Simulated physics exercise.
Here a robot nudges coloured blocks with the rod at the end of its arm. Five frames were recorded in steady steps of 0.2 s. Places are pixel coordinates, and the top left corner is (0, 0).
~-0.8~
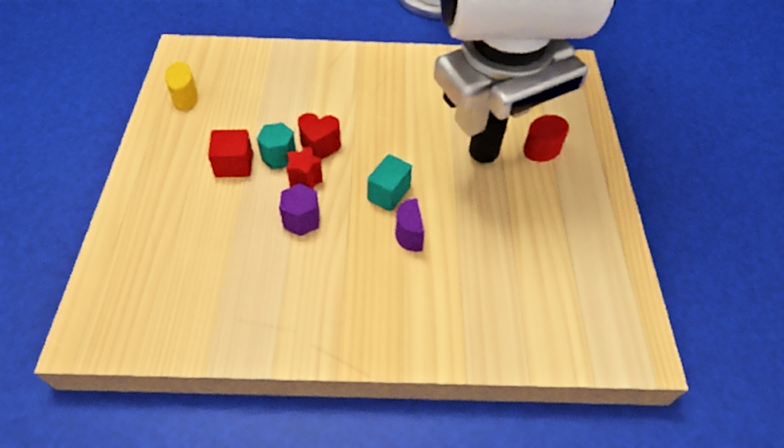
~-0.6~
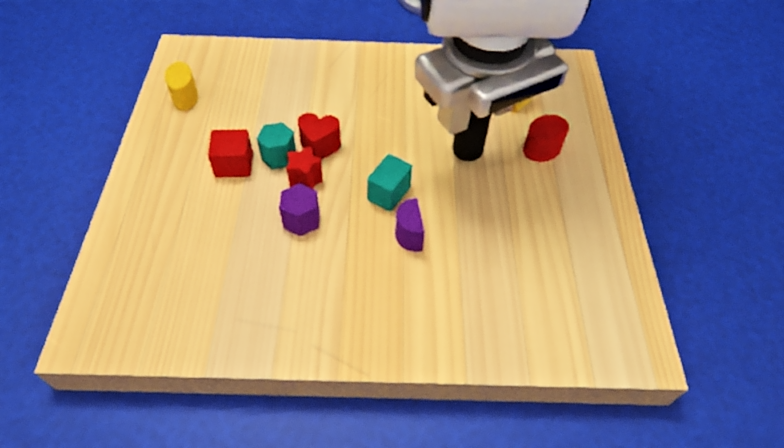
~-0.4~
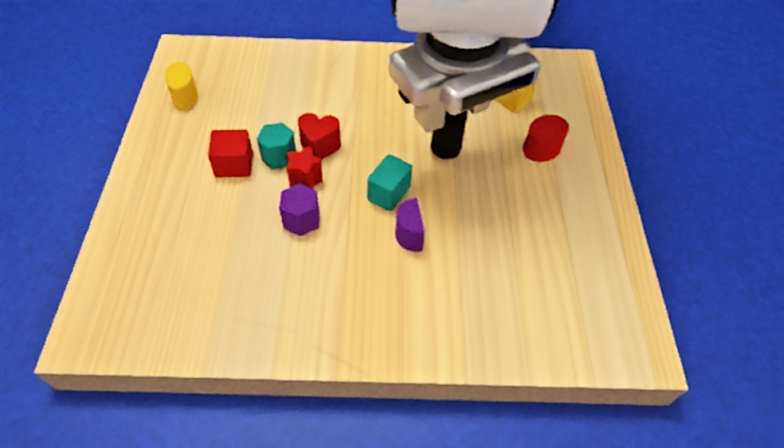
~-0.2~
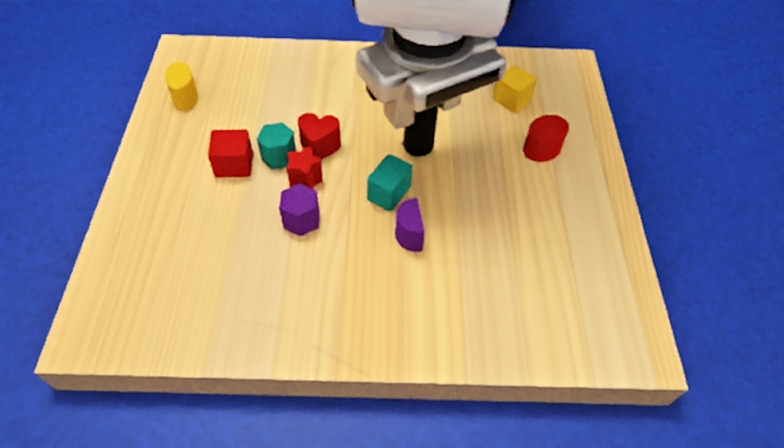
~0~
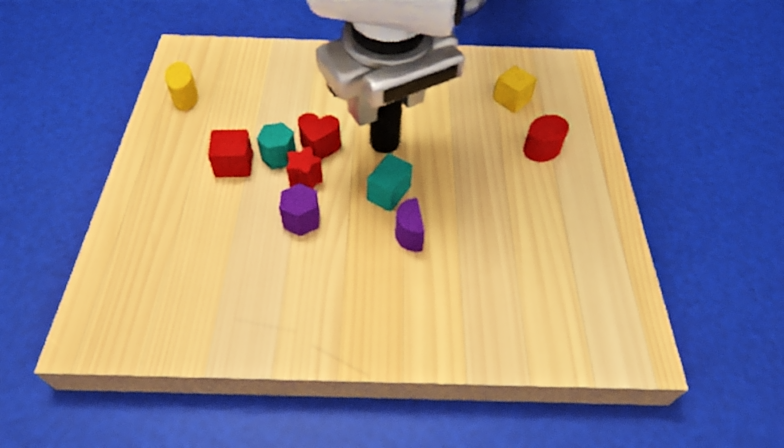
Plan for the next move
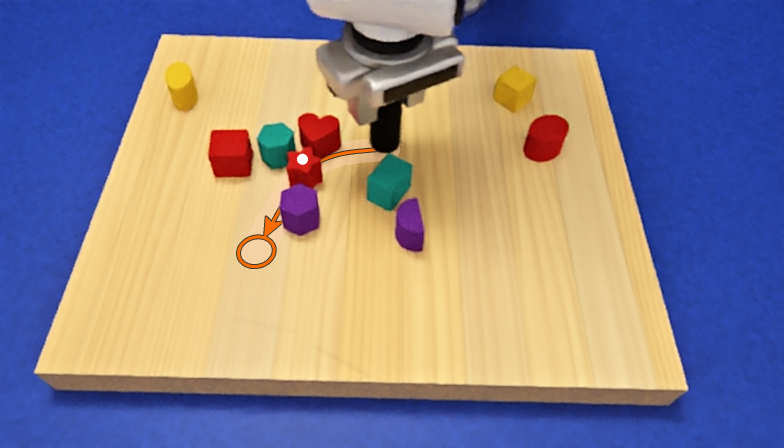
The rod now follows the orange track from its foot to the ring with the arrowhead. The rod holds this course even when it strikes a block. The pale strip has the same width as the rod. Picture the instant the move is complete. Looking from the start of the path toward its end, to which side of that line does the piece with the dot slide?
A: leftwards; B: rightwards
I'll go with A - leftwards.
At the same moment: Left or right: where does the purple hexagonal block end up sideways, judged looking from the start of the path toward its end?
Side: Left.
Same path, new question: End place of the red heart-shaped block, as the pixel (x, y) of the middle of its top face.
Answer: (298, 121).
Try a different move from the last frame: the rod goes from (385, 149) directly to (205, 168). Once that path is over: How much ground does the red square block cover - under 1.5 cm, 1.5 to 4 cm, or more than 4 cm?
It goes a long way, over 4 cm.
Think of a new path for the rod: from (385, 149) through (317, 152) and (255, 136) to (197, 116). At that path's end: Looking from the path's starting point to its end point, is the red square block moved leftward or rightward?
Off to the left side.
The line goes from (385, 149) via (324, 159) and (286, 199), ending at (256, 251); the dot is on the red star.
The first path, step by step. One third of the way, rod (323, 154); turquoise hexagonal block (268, 135); red heart-shaped block (299, 122).
Two thirds of the way, rod (284, 195); turquoise hexagonal block (268, 135); purple hexagonal block (293, 227), turned 40° anticlockwise; red star (270, 203), turned 40° anticlockwise; red heart-shaped block (298, 121).
At the end, rod (255, 247); turquoise hexagonal block (268, 135); purple hexagonal block (294, 239), turned 85° anticlockwise; red star (237, 259), turned 35° anticlockwise; red heart-shaped block (298, 121).
